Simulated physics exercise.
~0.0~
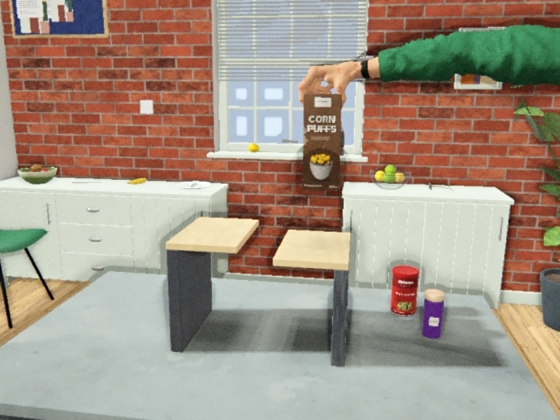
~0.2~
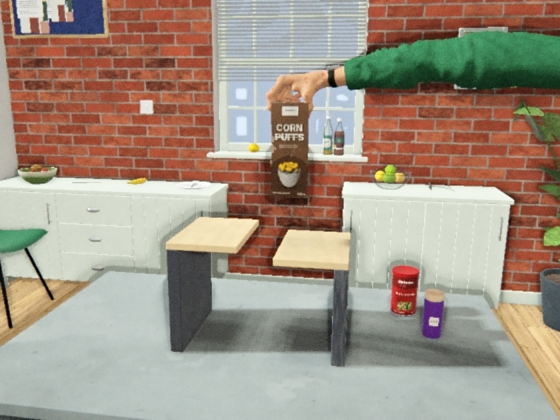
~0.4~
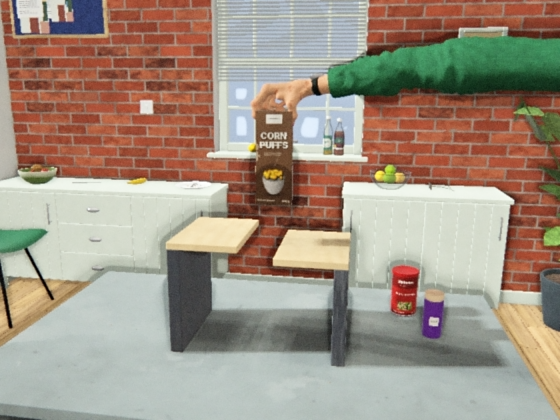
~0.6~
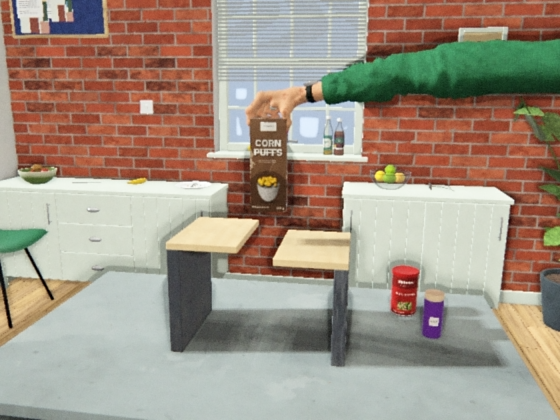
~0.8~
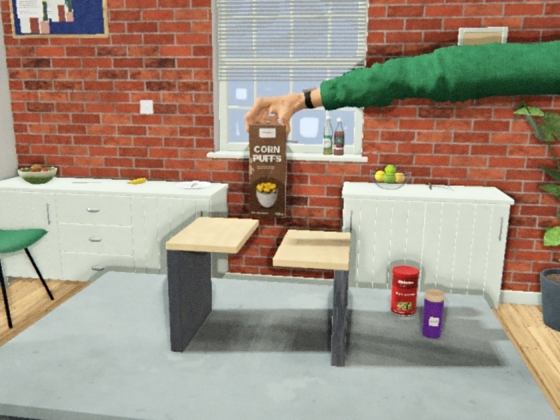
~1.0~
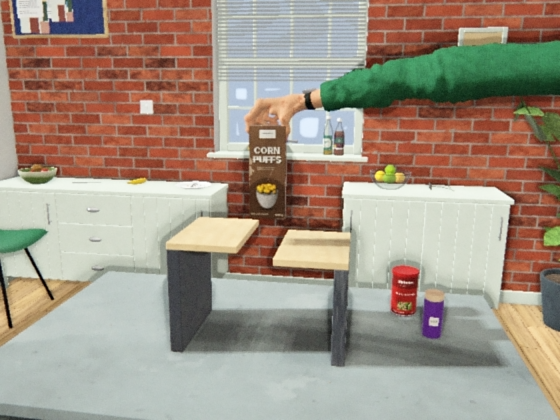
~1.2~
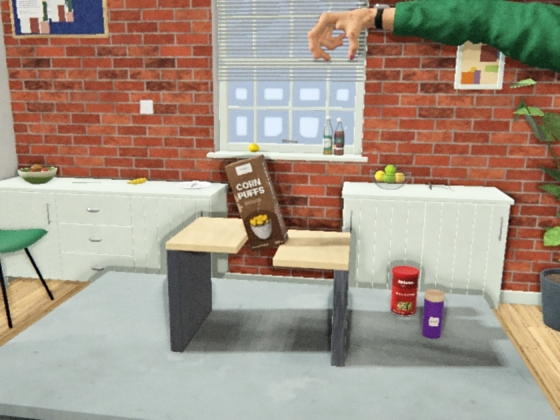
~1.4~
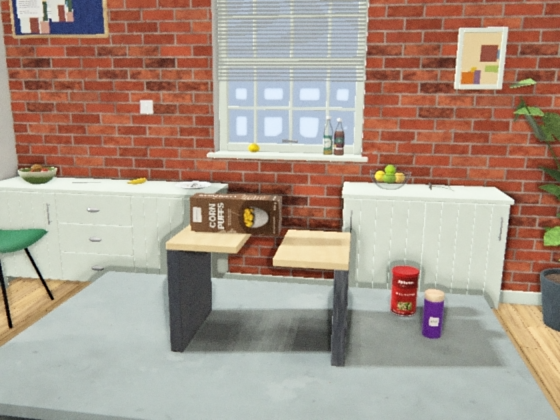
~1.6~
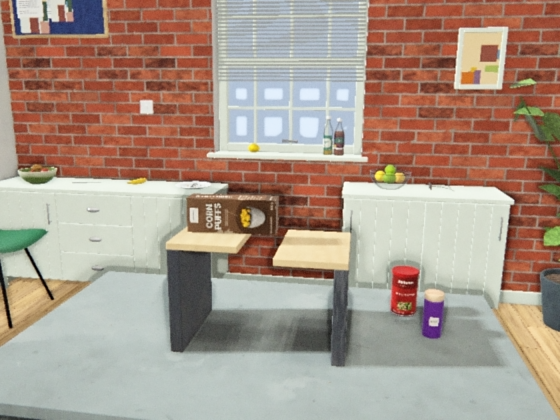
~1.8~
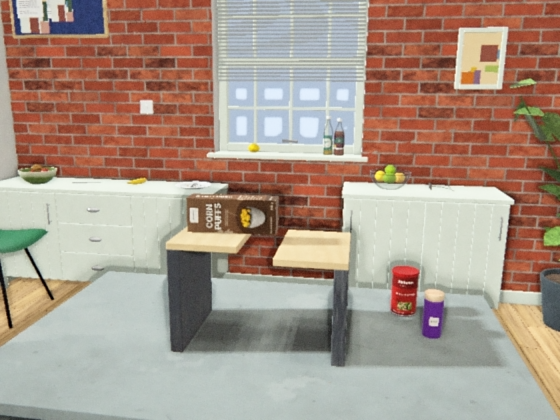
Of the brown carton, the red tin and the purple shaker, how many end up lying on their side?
Only one does, the brown carton. The red tin and the purple shaker are still upright at the end.
